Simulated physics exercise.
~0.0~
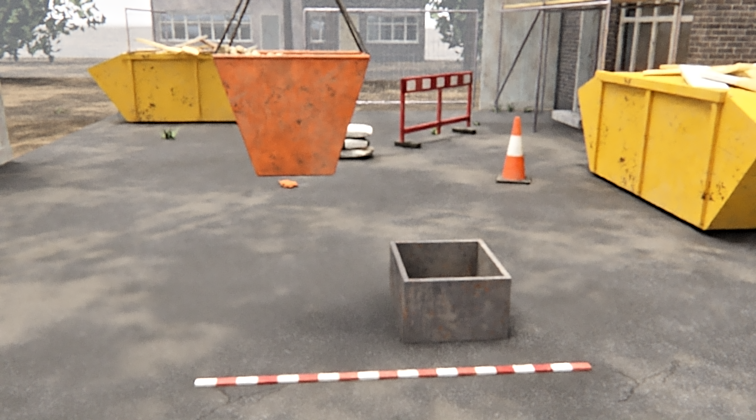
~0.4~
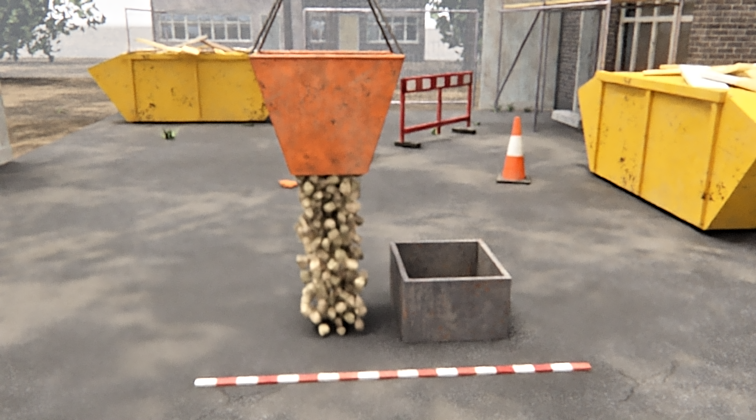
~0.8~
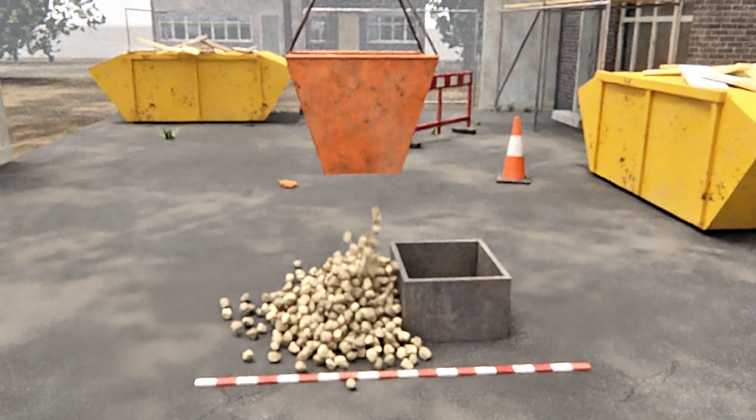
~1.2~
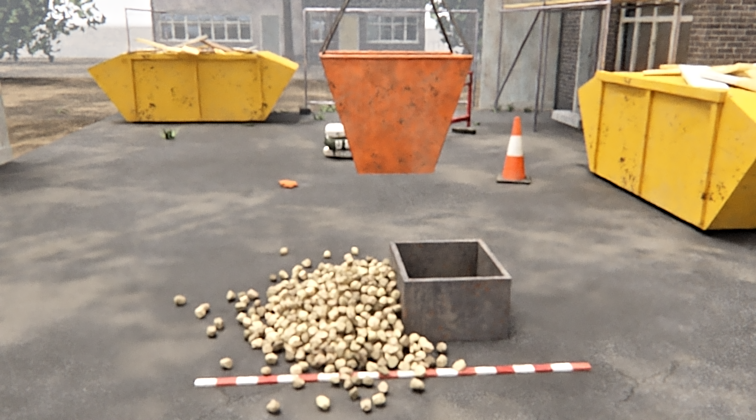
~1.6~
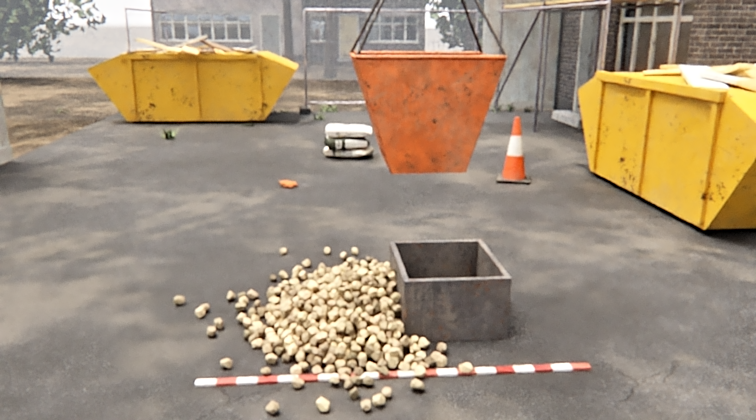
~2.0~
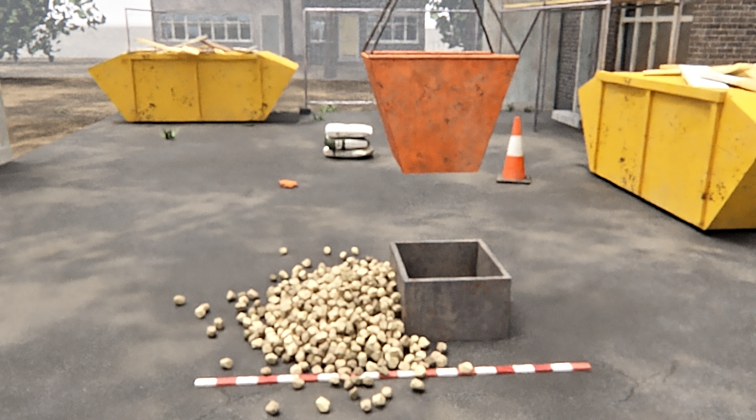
Orange skip moving rightwards drops pale stones short of a square metal bin, leaving them heaped on the ground beside it.
